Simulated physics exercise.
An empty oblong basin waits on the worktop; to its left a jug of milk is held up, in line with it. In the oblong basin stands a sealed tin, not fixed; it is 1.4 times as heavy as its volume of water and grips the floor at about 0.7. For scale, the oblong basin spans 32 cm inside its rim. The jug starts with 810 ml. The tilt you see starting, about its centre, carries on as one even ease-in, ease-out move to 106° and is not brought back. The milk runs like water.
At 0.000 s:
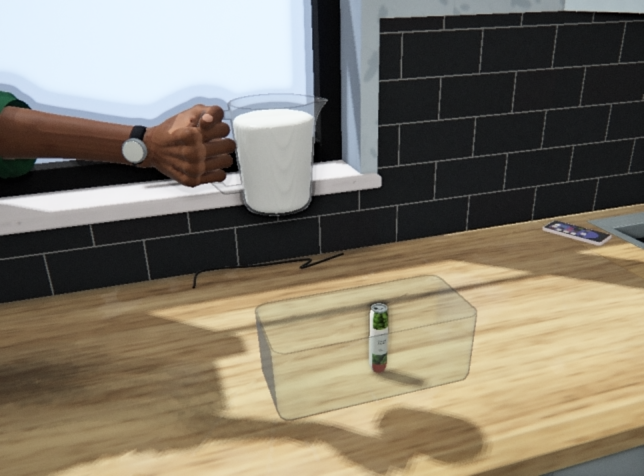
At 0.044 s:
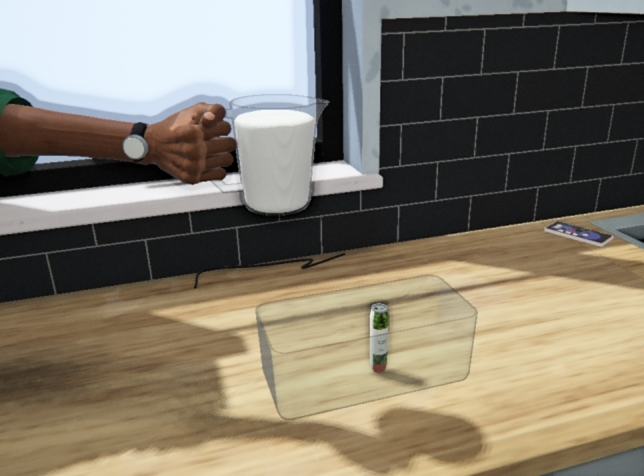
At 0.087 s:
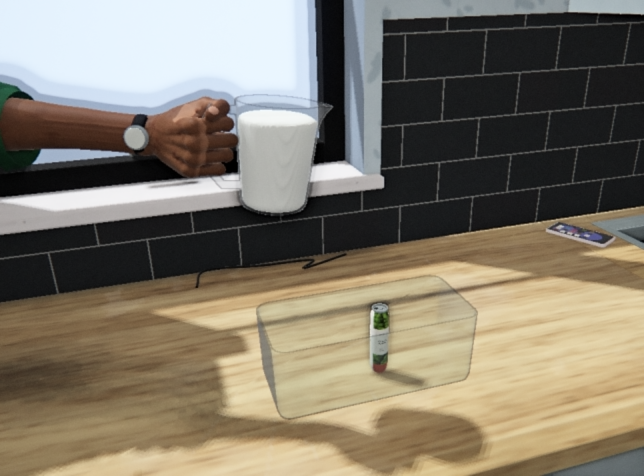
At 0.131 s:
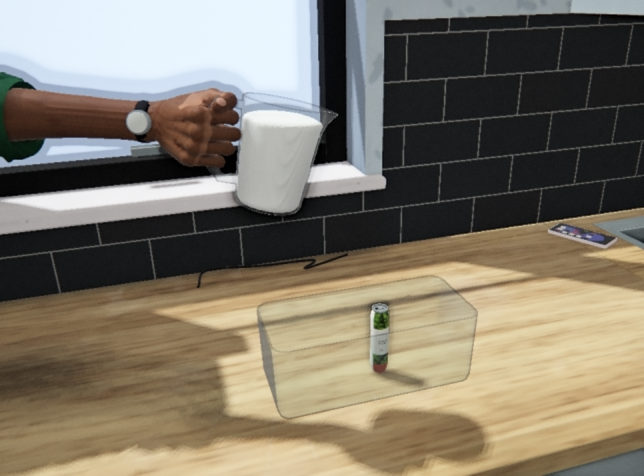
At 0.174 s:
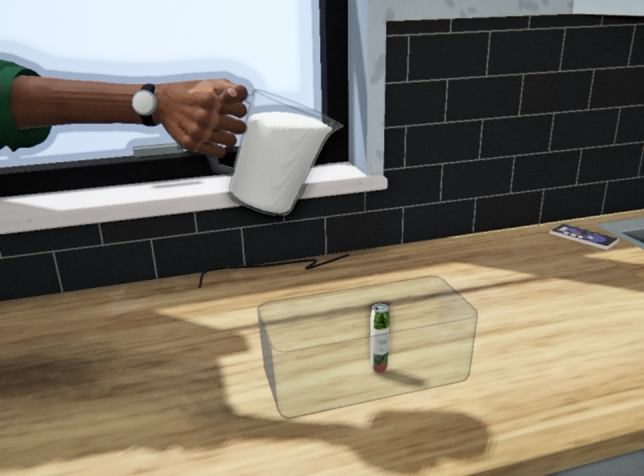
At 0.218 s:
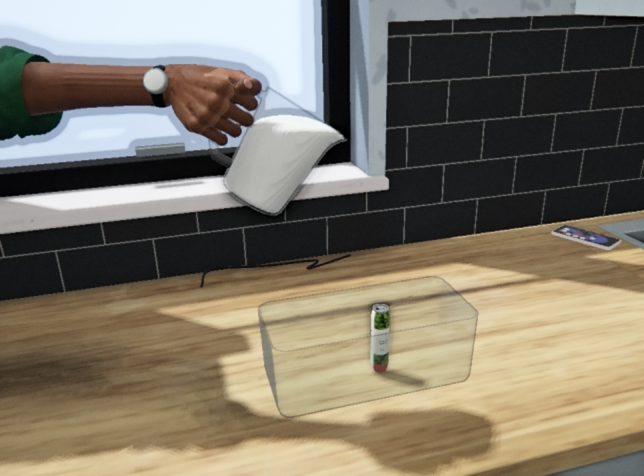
A brown-skinned hand with a watch and green sleeve holds a clear jug of white milk before a bright window, seen from slightly above a sunlit wooden worktop. Below, to the right, a transparent oblong basin surrounds a small green, white and red tin, with black tiles behind and a phone-like object at far right. The hand tilts the jug steadily rightward, while the camera stays almost still.
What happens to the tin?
The tin stays up.
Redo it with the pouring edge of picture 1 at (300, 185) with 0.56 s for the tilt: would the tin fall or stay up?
Then it falls.
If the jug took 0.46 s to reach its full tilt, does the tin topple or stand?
Then it stays up.
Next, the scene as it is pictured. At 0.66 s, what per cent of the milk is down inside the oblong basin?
Near 50 in a hundred.
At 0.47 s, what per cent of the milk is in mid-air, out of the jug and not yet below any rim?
Some 42 per cent.
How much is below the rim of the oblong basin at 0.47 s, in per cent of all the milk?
Some 3 per cent.
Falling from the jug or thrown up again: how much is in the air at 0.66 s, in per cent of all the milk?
Some 34 per cent.
After 0.47 s the tilt is 100° and 55 per cent is still to pour; the tin stands where it began.
After 0.66 s the tilt is 106° and 15 per cent is still to pour; the tin stands where it began.
After 0.85 s the tilt is 106° and 2 per cent is still to pour; the tin stands where it began.
After 1.06 s the tilt is 106° and 0 per cent is still to pour; the tin stands where it began.
In the end the tin stands where it began.
